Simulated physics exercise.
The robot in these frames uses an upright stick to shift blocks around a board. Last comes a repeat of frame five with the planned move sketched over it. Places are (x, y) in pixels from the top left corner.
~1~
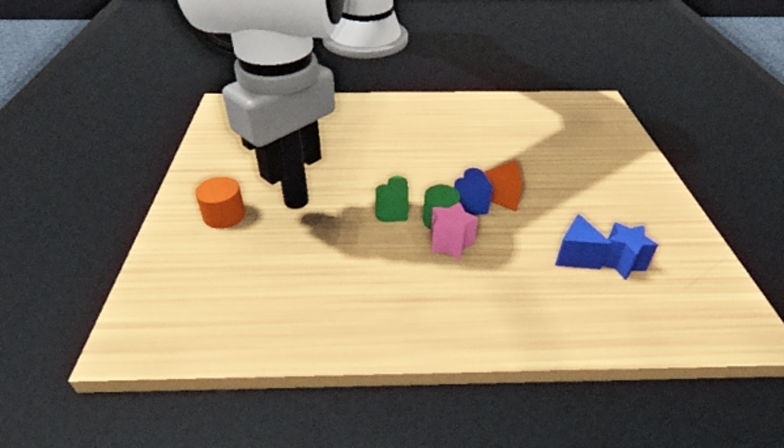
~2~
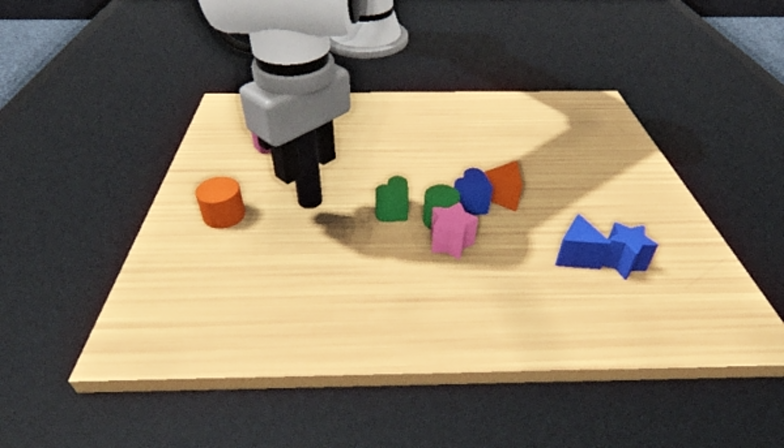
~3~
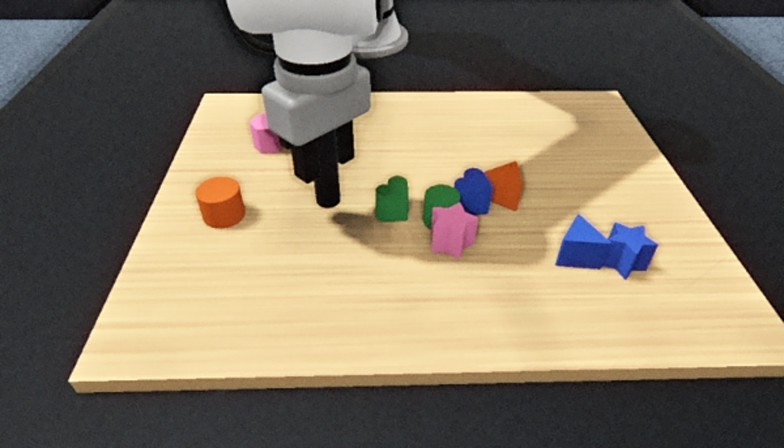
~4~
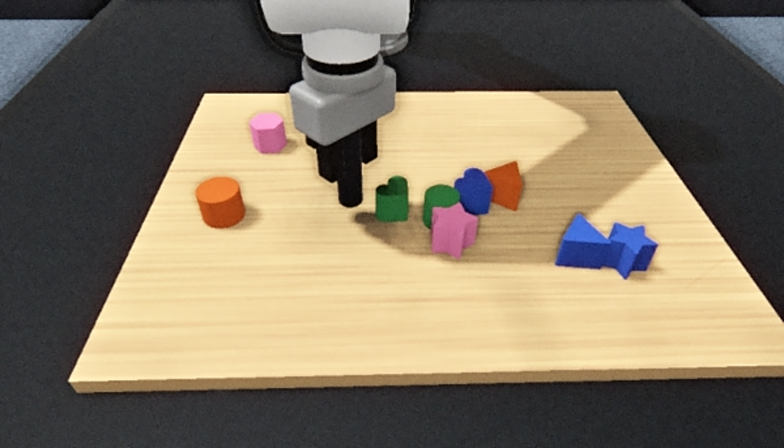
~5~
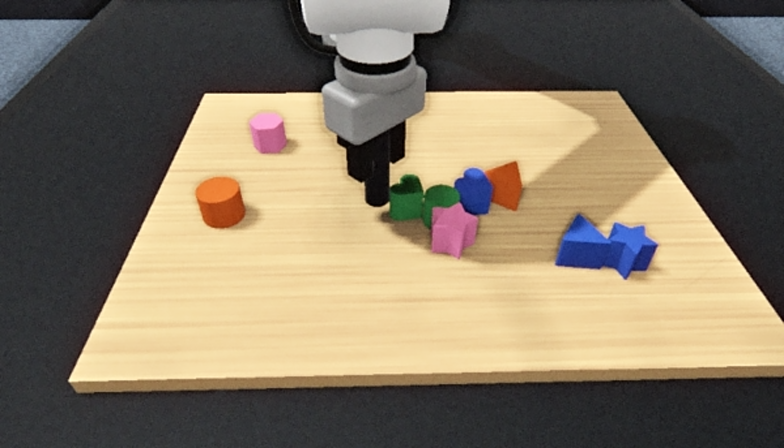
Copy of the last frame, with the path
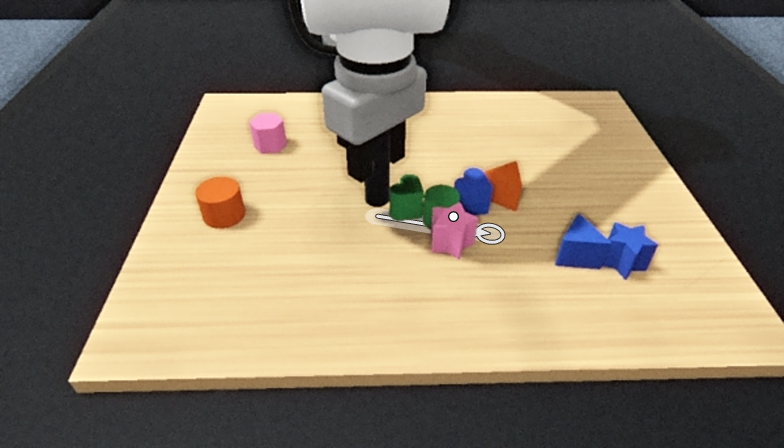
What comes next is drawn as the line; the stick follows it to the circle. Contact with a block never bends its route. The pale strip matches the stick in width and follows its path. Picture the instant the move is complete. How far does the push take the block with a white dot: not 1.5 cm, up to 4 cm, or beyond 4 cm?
Once the path is done, the block with a white dot lies 1.5 to 4 cm from its present place.
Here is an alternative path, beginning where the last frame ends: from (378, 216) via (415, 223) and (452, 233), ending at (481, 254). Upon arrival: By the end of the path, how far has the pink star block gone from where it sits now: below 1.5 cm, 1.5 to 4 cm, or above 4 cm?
Band: Over 4 cm.
The line goes from (378, 216) to (490, 234); the dot is on the pink star block.
What follows on the original path. One third of the way, stick at (415, 206); green heart block at (429, 180), turned 70° anticlockwise; green round block at (458, 194); pink star block at (455, 219), turned 15° clockwise; blue heart block at (483, 179), turned 35° anticlockwise.
Two thirds of the way, stick at (454, 212); green heart block at (430, 179), turned 80° anticlockwise; green round block at (484, 196); pink star block at (469, 226), turned 45° clockwise; blue heart block at (502, 178), turned 55° anticlockwise; orange three-sided block at (517, 165), turned 15° anticlockwise.
At the end, stick at (493, 217); green heart block at (430, 179), turned 80° anticlockwise; green round block at (522, 200); pink star block at (480, 228), turned 90° clockwise; blue heart block at (521, 179), turned 100° anticlockwise; orange three-sided block at (519, 159), turned 30° anticlockwise; blue star block unmoved.
